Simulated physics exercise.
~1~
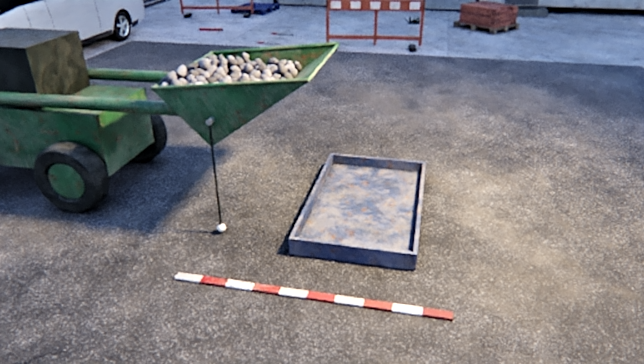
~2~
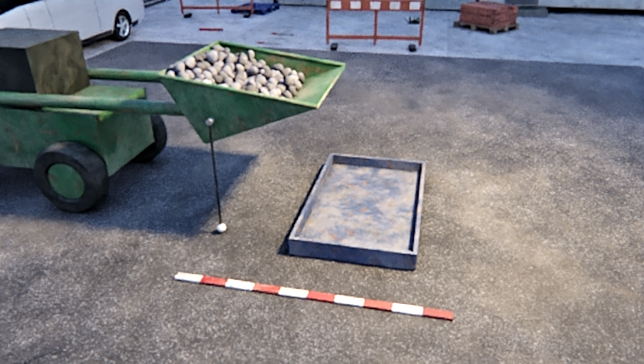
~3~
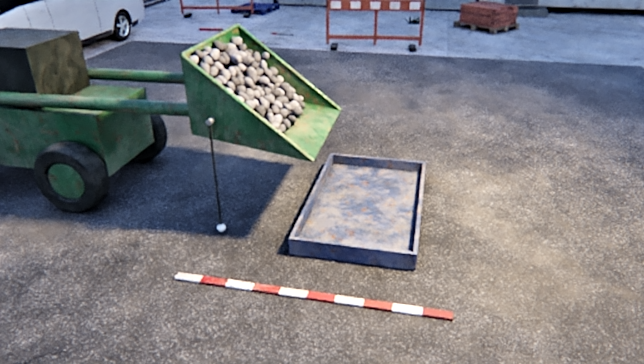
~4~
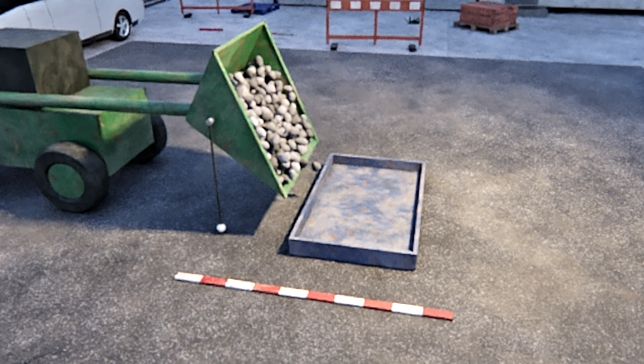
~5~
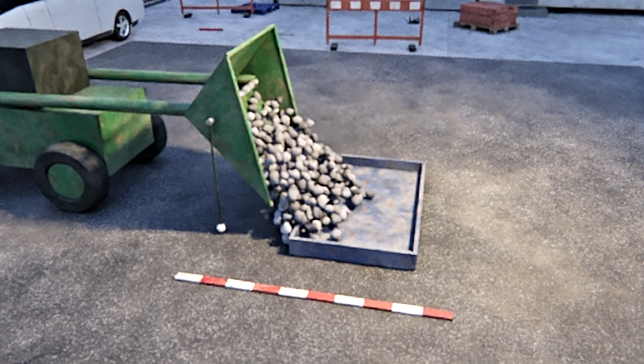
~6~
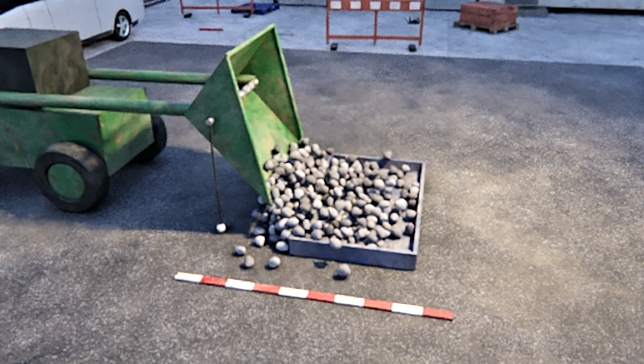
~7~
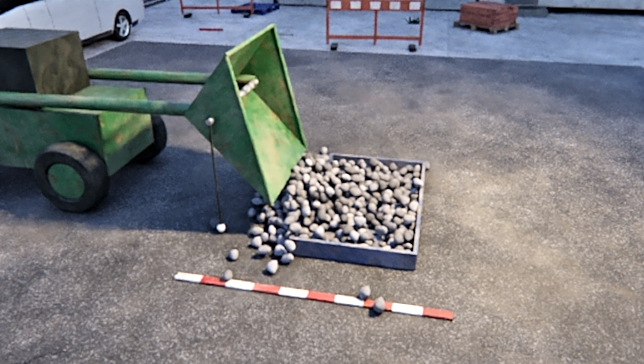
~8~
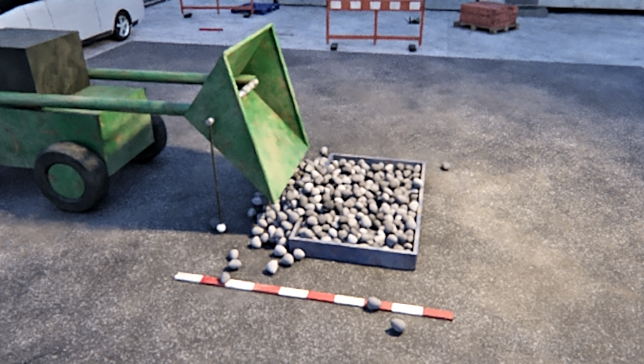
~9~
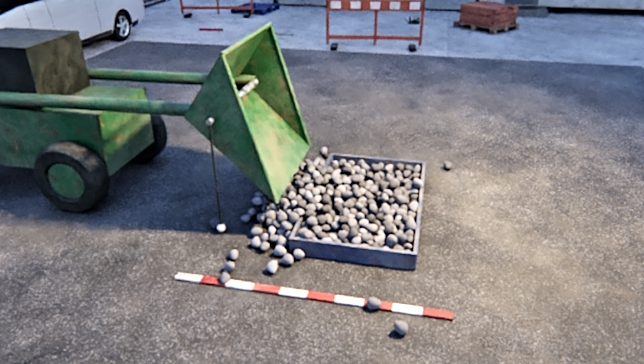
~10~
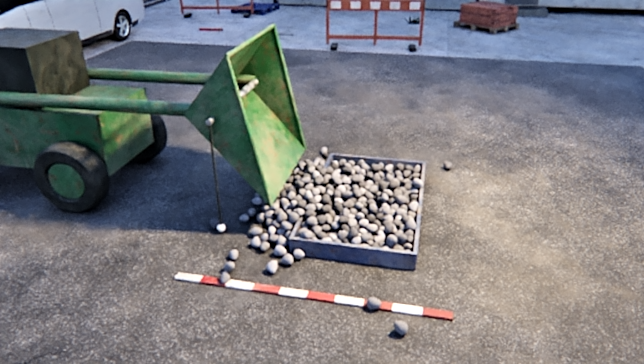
A green loader tipped its bucket of rounded stones forward and down, and they poured out to the right into a low tray, filling it while many piled up at its left edge and a few rolled past the striped staff before everything settled.
